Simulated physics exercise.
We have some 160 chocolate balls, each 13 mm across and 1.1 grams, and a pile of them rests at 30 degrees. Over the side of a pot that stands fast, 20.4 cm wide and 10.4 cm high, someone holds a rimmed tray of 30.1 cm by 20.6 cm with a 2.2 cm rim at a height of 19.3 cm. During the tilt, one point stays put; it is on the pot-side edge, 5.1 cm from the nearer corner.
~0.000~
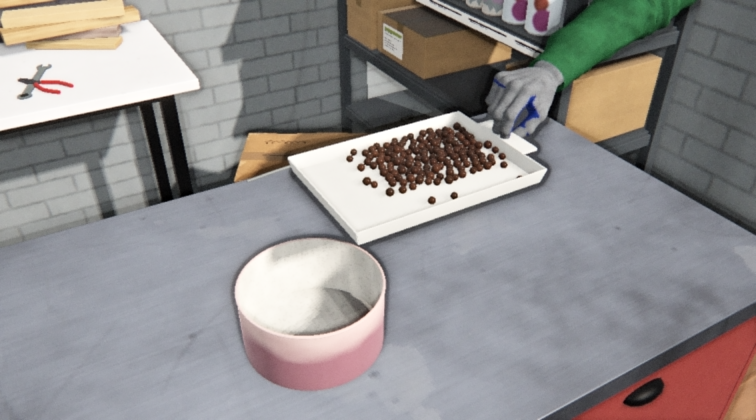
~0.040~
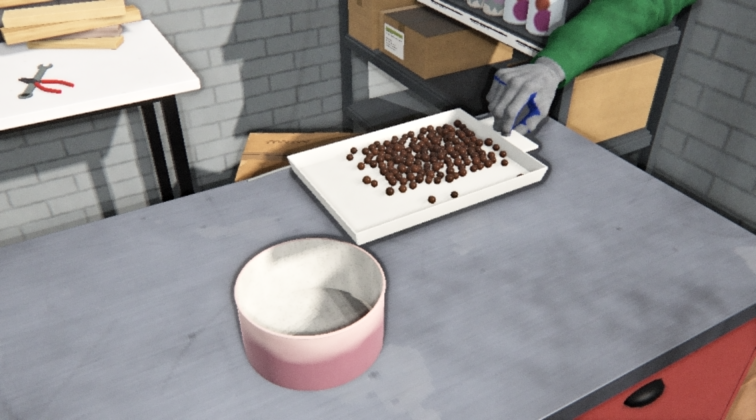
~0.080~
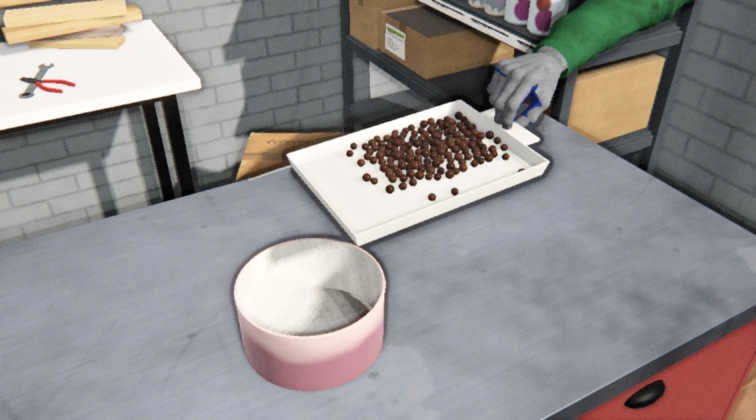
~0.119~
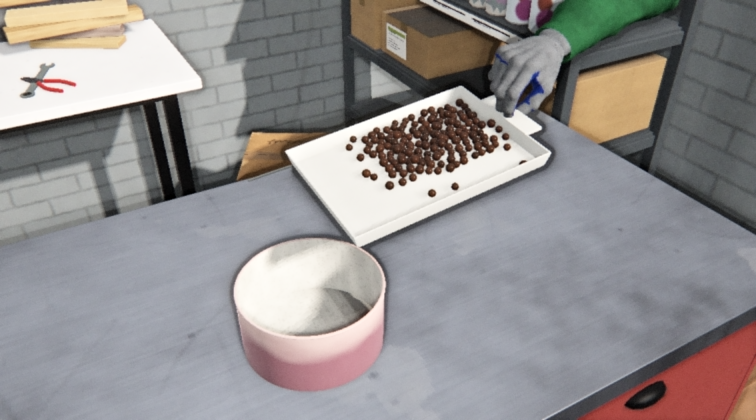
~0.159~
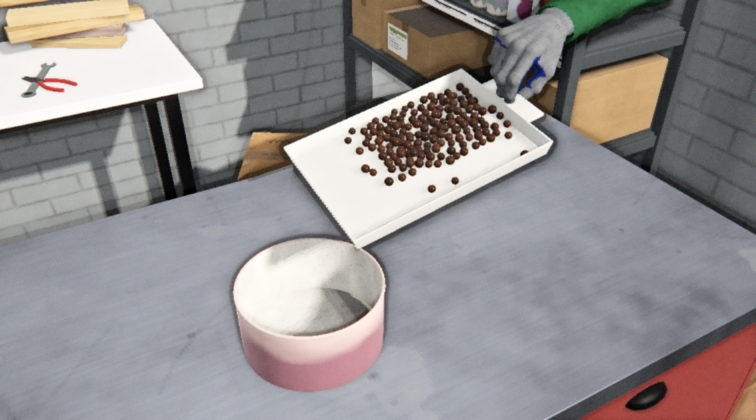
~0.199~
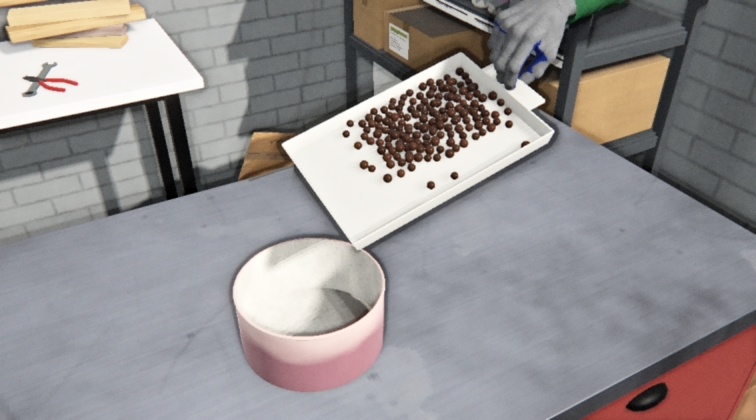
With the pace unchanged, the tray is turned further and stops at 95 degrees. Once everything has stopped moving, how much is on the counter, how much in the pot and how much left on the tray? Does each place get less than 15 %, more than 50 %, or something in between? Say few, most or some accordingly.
Counter: Some. Pot: Most. Tray: Few.
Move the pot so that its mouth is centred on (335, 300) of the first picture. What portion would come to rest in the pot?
100 %.
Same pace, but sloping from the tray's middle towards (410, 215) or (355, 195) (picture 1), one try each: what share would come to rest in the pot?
I'd put it at roughly 45 per cent for the first tilt and roughly 55 per cent for the second.
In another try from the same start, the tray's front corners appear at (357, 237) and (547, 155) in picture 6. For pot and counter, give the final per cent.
In the pot: 65 per cent; on the counter: 35 per cent.
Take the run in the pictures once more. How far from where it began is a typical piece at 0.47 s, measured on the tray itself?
It has moved some 9 cm from its start.
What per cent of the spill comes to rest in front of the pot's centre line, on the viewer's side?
Near 100 in a hundred.
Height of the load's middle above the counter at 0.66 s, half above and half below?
Around 18 cm up.
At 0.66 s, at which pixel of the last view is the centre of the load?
I reckon close to (341, 256).
After 0.47 s, tilt 56 degrees; the tray holds 100 %, the pot 0 %.
After 0.66 s, tilt 82 degrees; the tray holds 60 %, the pot 5 %.
After 0.96 s, tilt 95 degrees; the tray holds 0 %, the pot 70 %.
By 1.9 s all is still; counter 25 %, pot 75 %, tray 0 %.
